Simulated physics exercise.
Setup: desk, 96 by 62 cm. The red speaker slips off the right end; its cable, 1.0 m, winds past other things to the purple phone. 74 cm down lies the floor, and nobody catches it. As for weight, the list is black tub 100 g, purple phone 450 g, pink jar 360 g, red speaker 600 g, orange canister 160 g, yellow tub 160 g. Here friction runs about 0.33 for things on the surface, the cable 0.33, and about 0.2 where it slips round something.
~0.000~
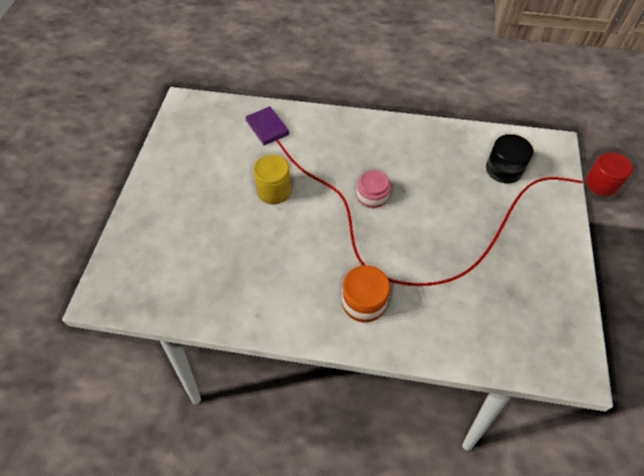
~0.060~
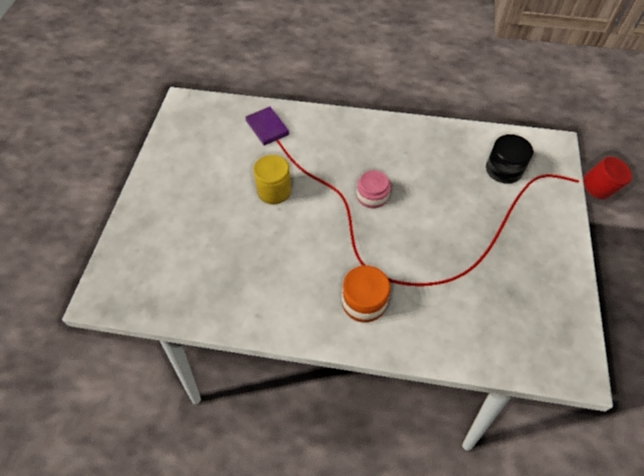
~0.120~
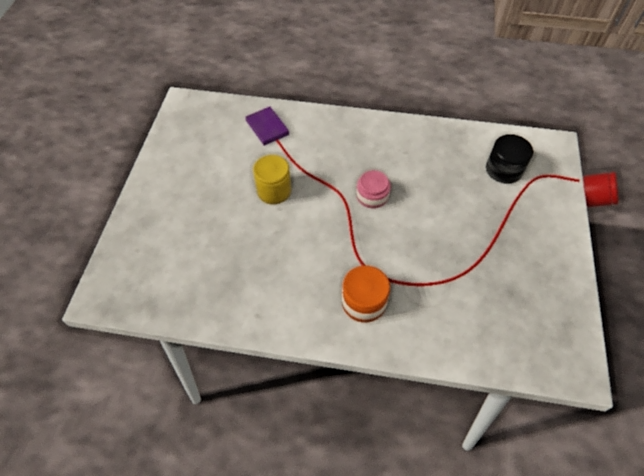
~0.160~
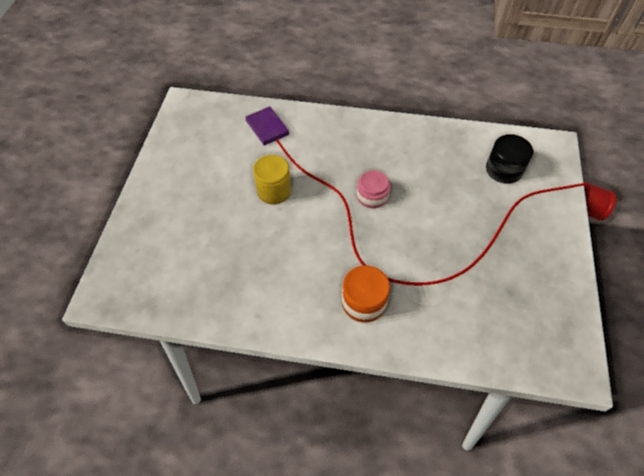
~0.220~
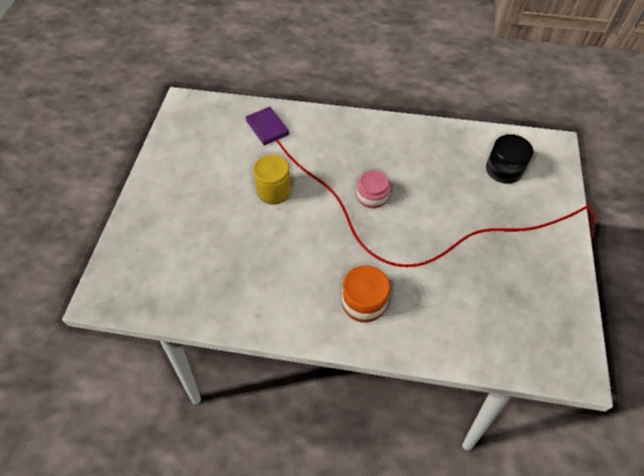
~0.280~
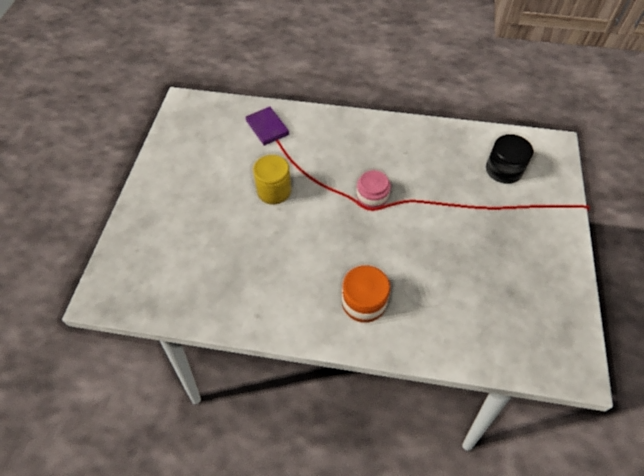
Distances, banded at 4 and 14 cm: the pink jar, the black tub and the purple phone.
Result: Pink jar high, black tub low, purple phone high.
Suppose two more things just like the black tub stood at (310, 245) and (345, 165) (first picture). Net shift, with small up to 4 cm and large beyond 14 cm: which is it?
Slight, then moderate.
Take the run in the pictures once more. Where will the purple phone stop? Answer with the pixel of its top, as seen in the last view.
Somewhere around (538, 224) is where it ends up.
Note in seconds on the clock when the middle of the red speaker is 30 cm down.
The clock reads 0.30 s at that moment.
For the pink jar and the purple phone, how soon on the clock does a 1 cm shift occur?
Approx. times - pink jar: 0.32 s, purple phone: 0.34 s.
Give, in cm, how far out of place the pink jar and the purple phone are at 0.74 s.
Pink jar 25 cm, purple phone 40 cm.
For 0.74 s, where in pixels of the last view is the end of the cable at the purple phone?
Somewhere about (455, 210) in the final view.
After 0.5 s, the cable's tail end at (356, 169); purple phone 19 cm off its start, pink jar 17 cm off its start, red speaker over the edge.
After 0.7 s, the cable's tail end at (455, 210); purple phone 41 cm off its start, pink jar 24 cm off its start, red speaker over the edge.
After 1.0 s, the cable's tail end at (540, 238); purple phone 58 cm off its start at (521, 220), pink jar 24 cm off its start at (423, 109), red speaker over the edge.
After 1.2 s, the cable's tail end at (558, 242); purple phone 62 cm off its start, pink jar 24 cm off its start, red speaker over the edge.
After 2.4 s, the cable's tail end at (558, 242); purple phone 62 cm off its start at (538, 224), pink jar 24 cm off its start at (423, 109), black tub 0 cm off its start at (514, 148), red speaker over the edge.
